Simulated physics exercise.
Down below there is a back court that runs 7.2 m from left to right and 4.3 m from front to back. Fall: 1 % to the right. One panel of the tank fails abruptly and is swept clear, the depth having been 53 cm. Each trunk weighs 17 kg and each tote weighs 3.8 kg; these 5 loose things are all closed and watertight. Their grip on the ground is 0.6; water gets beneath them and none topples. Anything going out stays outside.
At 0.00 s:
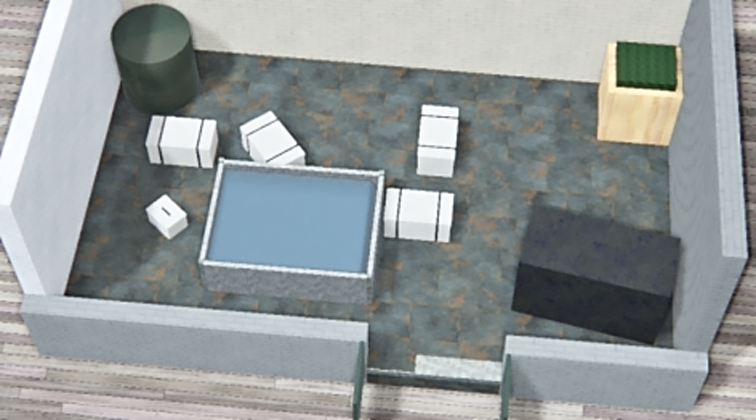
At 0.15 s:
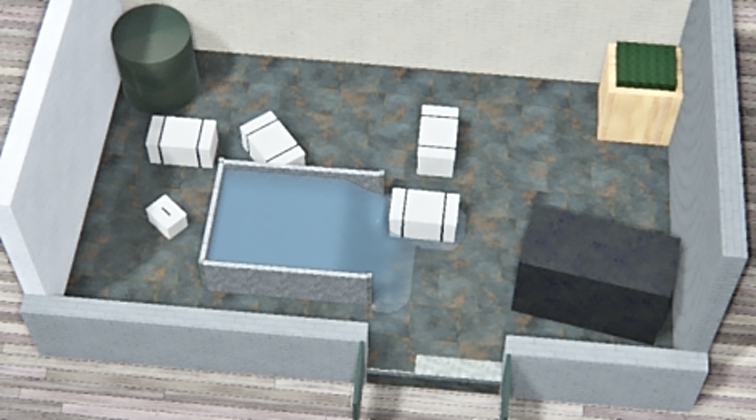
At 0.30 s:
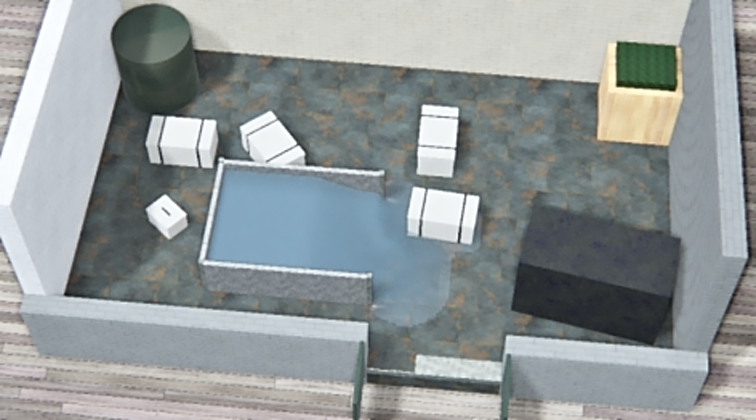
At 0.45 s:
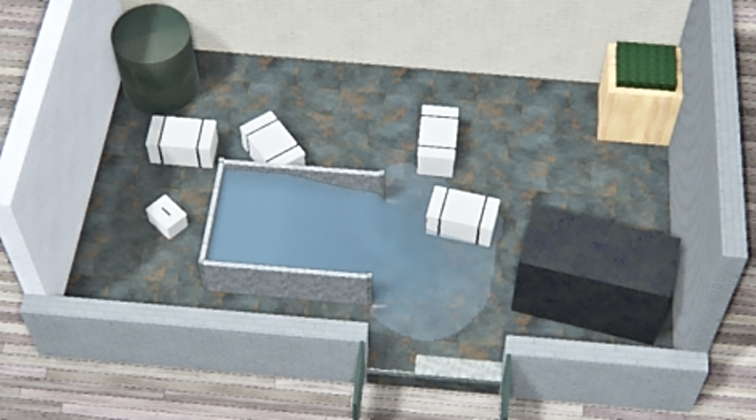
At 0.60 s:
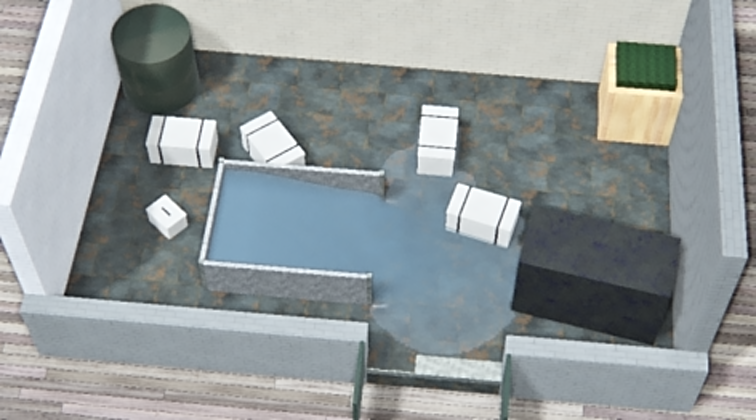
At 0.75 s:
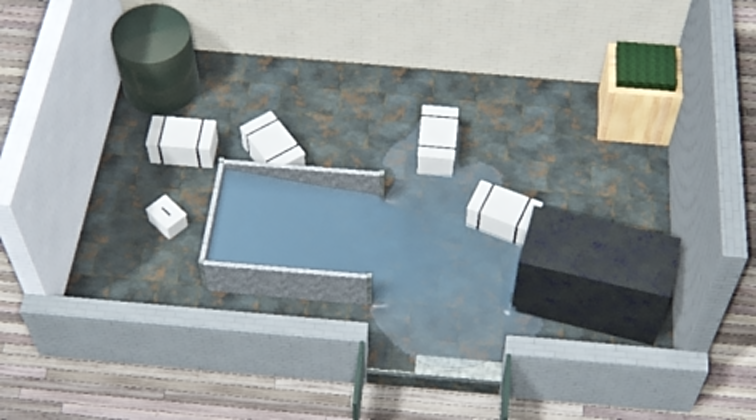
Water pours from the tank's open right side and pushes one white trunk rightward.
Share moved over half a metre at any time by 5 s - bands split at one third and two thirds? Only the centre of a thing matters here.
Share: Under a third.
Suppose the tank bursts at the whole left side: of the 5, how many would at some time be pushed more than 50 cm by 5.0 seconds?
That would give 3.
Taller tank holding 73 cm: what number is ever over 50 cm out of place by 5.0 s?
Then it comes to 1.
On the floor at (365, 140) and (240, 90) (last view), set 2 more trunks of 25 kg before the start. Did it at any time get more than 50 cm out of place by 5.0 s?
Taking them in order: Below the mark and below the mark.
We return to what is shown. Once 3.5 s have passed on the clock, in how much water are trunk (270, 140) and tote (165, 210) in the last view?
Roughly 0 and 0 cm.
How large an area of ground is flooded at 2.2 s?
That flooded area is roughly 14 m2.
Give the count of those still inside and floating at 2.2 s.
1.
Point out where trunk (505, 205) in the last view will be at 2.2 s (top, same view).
Look for it near (658, 144).
After 1.1 s 1 of 5 are over 50 cm from their spots; 0 afloat.
After 2.2 s 1 of 5 are over 50 cm from their spots; 1 afloat.
After 3.5 s 1 of 5 are over 50 cm from their spots; 1 afloat.
After 5.0 s 1 of 5 are over 50 cm from their spots, and 1 have been at some point; 1 afloat.
